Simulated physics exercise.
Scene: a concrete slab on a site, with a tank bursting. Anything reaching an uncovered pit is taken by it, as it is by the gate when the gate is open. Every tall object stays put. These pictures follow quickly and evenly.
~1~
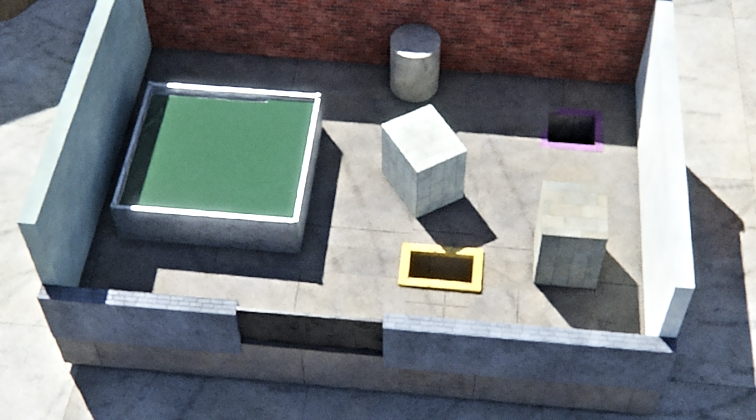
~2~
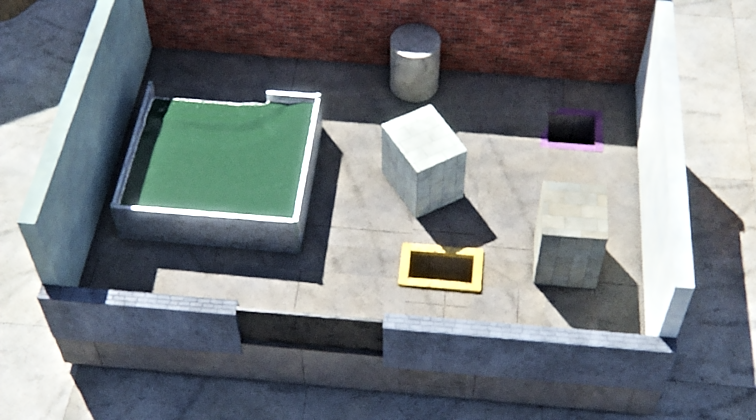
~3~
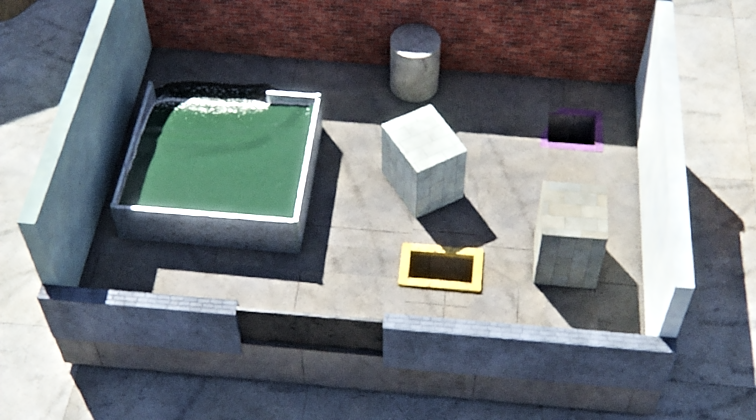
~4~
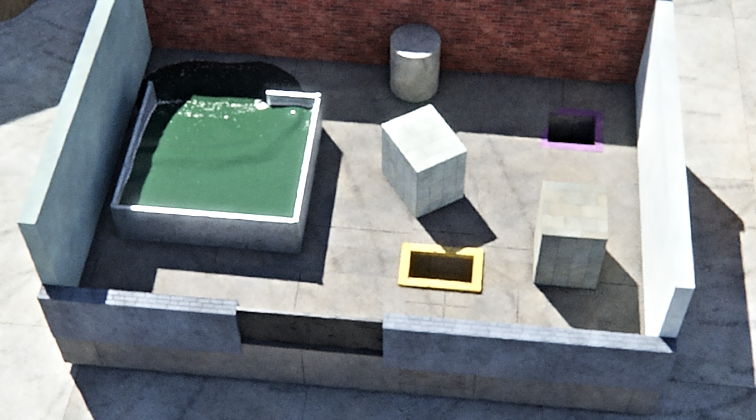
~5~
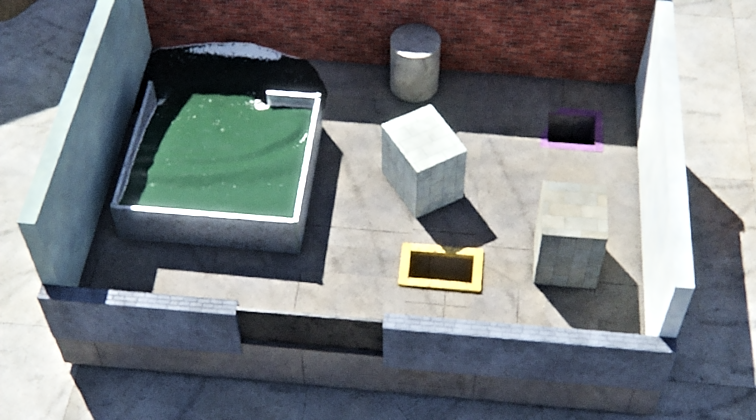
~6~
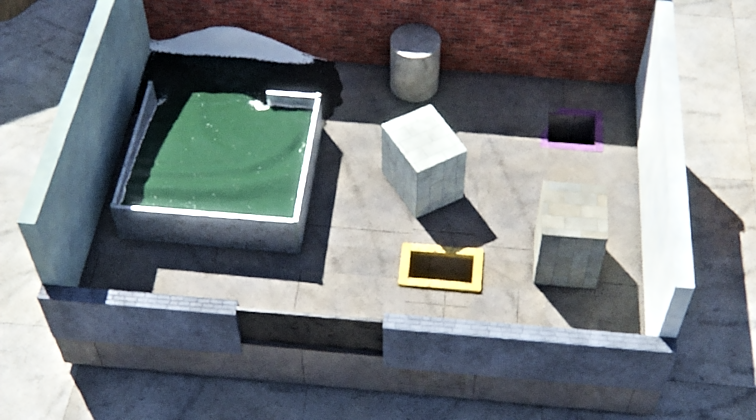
At the start, a square tank of still green water sits on a concrete slab beside blocks and a cylinder. A gap opens in the tank's far side and water pours out in a foamy rush. The dark wet patch then spreads behind the tank toward the brick wall and rightward near the cylinder.
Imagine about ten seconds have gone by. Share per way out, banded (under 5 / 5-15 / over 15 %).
As I see it, gate: Short of a twentieth; purple pit: A twentieth to fifteen per cent; yellow pit: Short of a twentieth.
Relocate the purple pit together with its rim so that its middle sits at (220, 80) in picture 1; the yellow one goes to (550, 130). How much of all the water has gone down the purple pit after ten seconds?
Result - purple pit, 65 in a hundred.
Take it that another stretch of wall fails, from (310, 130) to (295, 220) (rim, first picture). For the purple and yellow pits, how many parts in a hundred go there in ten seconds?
Near enough: Purple 12 percent, yellow 30 percent.
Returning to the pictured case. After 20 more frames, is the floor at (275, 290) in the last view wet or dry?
By then it's spared.
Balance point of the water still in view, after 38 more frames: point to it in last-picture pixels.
About (300, 178).
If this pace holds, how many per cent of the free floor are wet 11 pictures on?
Roughly 25 per cent.
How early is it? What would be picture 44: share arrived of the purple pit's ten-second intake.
Some 35 per cent.
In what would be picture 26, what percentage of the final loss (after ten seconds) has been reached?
Near 0 %.
A moment on, water covers 15 % of the floor; the gate 0 %, the purple pit 0 %, the yellow pit 0 %.
Next, water covers 25 % of the floor; the gate 0 %, the purple pit 0 %, the yellow pit 0 %.
Then, water covers 50 % of the floor; the gate 0 %, the purple pit 0 %, the yellow pit 0 %.
Later, water covers 90 % of the floor; the gate 0 %, the purple pit 3 %, the yellow pit 0 %.
In the end, water covers 95 % of the floor; the gate 0 %, the purple pit 10 %, the yellow pit 1 %.
